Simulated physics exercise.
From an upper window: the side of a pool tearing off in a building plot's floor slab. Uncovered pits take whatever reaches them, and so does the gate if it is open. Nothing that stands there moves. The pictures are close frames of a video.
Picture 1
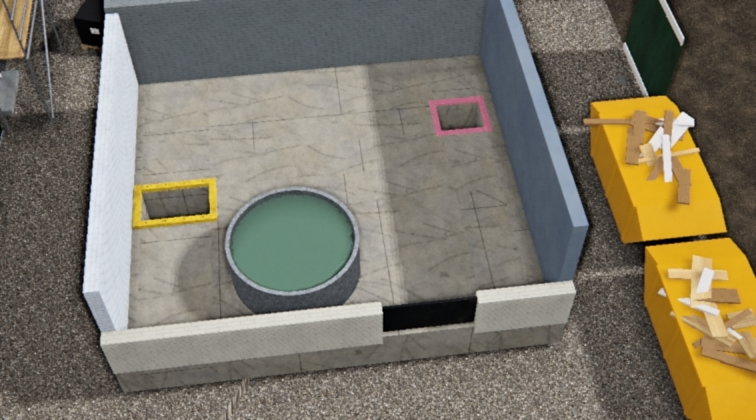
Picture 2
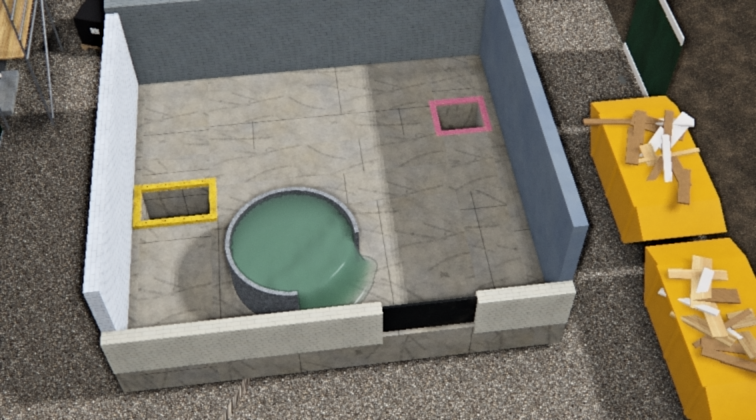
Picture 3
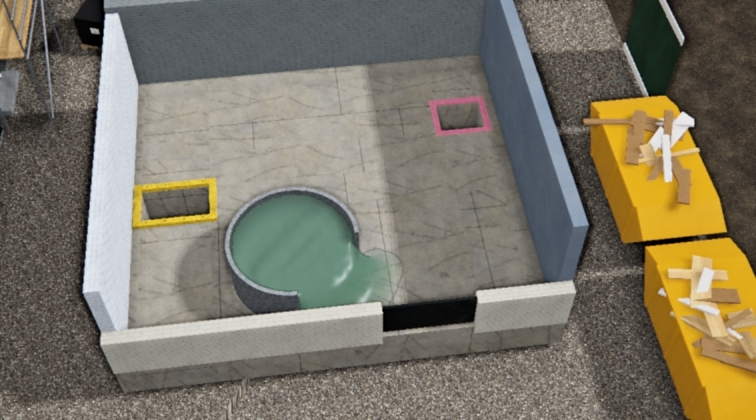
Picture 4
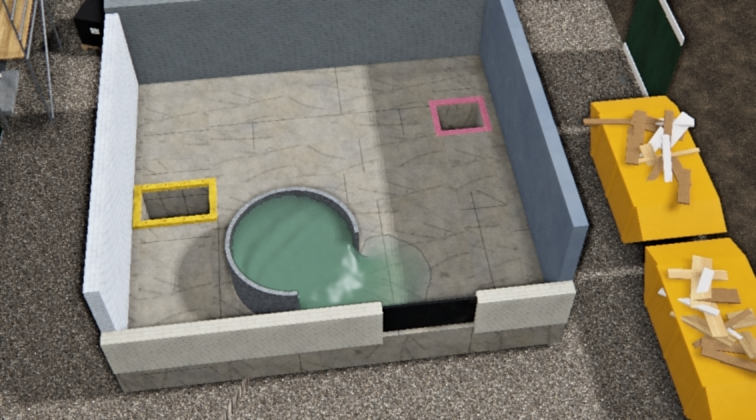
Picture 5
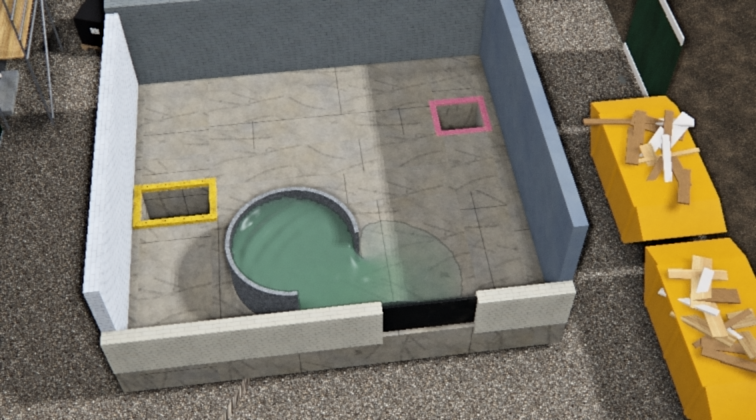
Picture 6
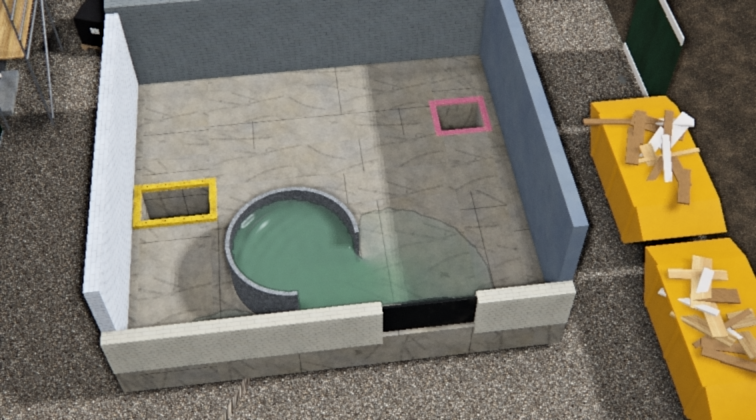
A round pool's side breaks open and green water spreads rightward across the stone floor.
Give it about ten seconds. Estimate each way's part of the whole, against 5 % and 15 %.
In the end: The gate takes under 5 %; the yellow pit takes under 5 %; the pink pit takes over 15 %.
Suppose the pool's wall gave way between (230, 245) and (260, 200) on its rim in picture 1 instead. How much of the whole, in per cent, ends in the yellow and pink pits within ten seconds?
In per cent: Yellow 35, pink 2.
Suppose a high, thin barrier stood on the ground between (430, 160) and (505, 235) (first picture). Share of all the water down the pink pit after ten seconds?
Per cent: Pink 14.
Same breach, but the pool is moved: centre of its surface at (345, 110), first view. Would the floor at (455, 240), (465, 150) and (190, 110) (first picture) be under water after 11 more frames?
One after the other: Wet, under water, not flooded.
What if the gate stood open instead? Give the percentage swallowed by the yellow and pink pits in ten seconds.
In per cent: Yellow 0, pink 20.
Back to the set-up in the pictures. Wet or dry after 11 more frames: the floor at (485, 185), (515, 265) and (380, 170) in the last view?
In that order: Under water, flooded, free of water.
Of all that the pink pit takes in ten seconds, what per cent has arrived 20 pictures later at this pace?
Some 25 per cent.
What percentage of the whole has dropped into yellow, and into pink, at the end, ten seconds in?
Roughly 0 per cent, then 32 per cent.
A moment on, water covers 25 % of the floor; the gate 0 %, the yellow pit 0 %, the pink pit 0 %.
Next, water covers 30 % of the floor; the gate 0 %, the yellow pit 0 %, the pink pit 0 %.
Then, water covers 45 % of the floor; the gate 0 %, the yellow pit 0 %, the pink pit 8 %.
Later, water covers 75 % of the floor; the gate 0 %, the yellow pit 0 %, the pink pit 21 %.
In the end, water covers 95 % of the floor; the gate 0 %, the yellow pit 0 %, the pink pit 32 %.
